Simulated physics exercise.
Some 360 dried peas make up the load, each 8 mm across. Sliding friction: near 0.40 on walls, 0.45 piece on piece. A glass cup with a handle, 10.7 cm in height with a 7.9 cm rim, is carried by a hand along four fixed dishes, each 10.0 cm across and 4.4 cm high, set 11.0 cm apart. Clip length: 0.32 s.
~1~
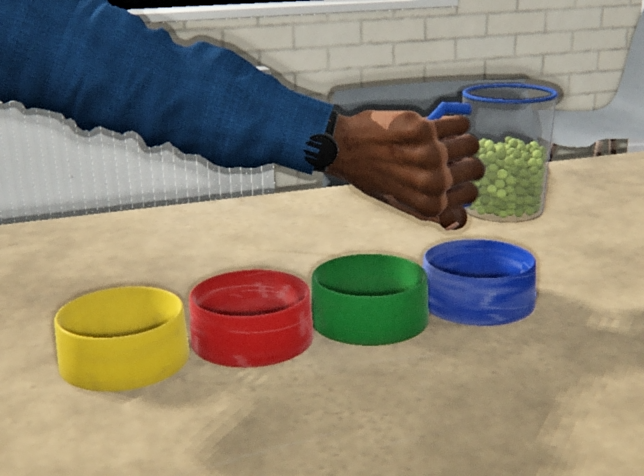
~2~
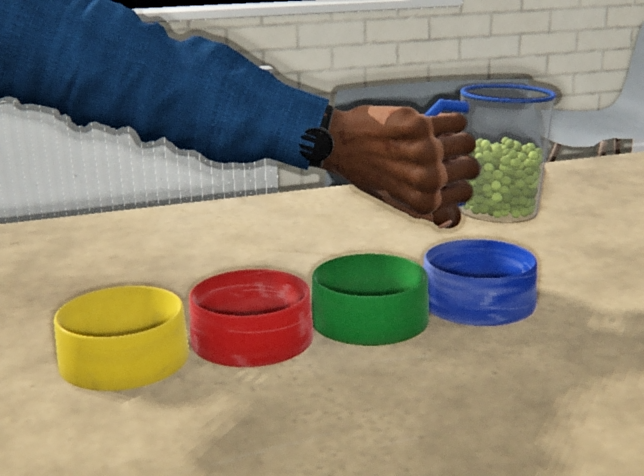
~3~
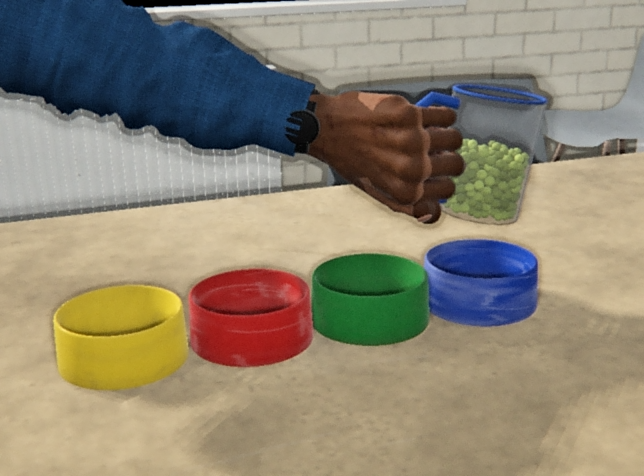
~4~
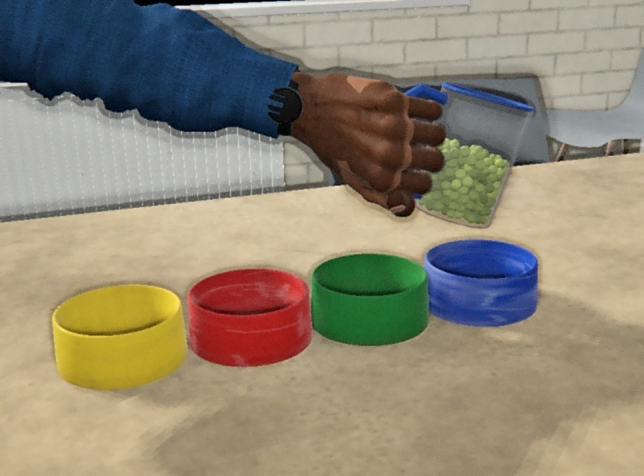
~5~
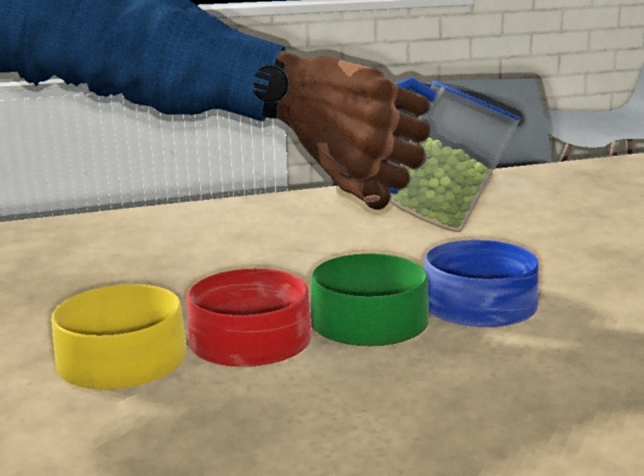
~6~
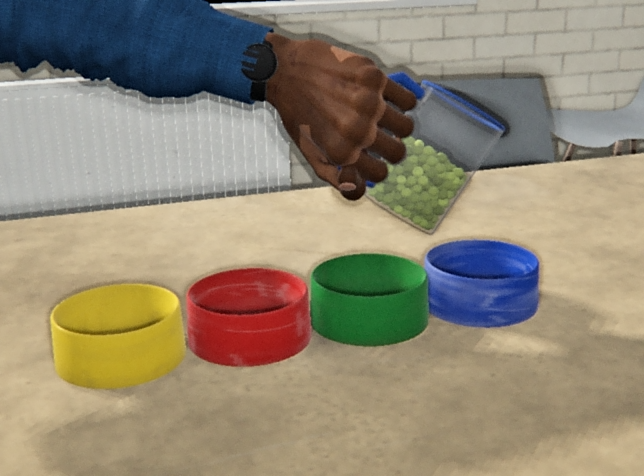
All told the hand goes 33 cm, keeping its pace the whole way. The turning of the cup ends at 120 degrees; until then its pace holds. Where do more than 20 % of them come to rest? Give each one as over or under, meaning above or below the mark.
Red: Over, blue: Under, green: Under, yellow: Under, counter: Under.
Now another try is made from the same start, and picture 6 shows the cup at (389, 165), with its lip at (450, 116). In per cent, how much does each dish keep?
Red 100; blue 0; green 0; yellow 0.
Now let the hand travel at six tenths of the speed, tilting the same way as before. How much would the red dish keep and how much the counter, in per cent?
Red: 0; counter: 0.
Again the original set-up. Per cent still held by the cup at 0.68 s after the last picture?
Close to 80 in a hundred.
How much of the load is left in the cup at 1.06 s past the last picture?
5 per cent.
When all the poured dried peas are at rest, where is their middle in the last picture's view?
Centre at rest, approx.: (243, 315) px.
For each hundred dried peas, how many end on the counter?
Some 0 in a hundred.
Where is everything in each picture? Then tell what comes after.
In the first frame, cup at (506, 153), tilt 0 degrees, lip at (549, 90), moved 0.0 cm; middle of the pieces at (508, 176); blue dish at (479, 259); green dish at (369, 275); red dish at (250, 293); yellow dish at (120, 312).
In the second frame, cup at (503, 153), tilt 2 degrees, lip at (547, 92), moved 0.5 cm; middle of the pieces at (503, 176).
In the third frame, cup at (489, 155), tilt 9 degrees, lip at (539, 98), moved 2.0 cm; middle of the pieces at (487, 178).
In the fourth frame, cup at (469, 157), tilt 17 degrees, lip at (526, 107), moved 3.9 cm; middle of the pieces at (465, 180).
In the fifth frame, cup at (450, 159), tilt 25 degrees, lip at (512, 117), moved 5.7 cm; middle of the pieces at (442, 182).
In the sixth frame, cup at (430, 160), tilt 33 degrees, lip at (497, 128), moved 7.6 cm; middle of the pieces at (420, 183); blue dish at (482, 259); green dish at (369, 275); red dish at (248, 291); yellow dish at (116, 309).
Then, 0.41 s after the last picture, tilt 87 degrees; cup holds 100 %.
Then, 0.68 s after the last picture, tilt 119 degrees; cup holds 80 %, red 20 %.
Then, 1.06 s after the last picture, tilt 120 degrees; cup holds 5 %, red 95 %.
In the end, red 100 %, blue 0 %, green 0 %, yellow 0 %, counter 0 %.
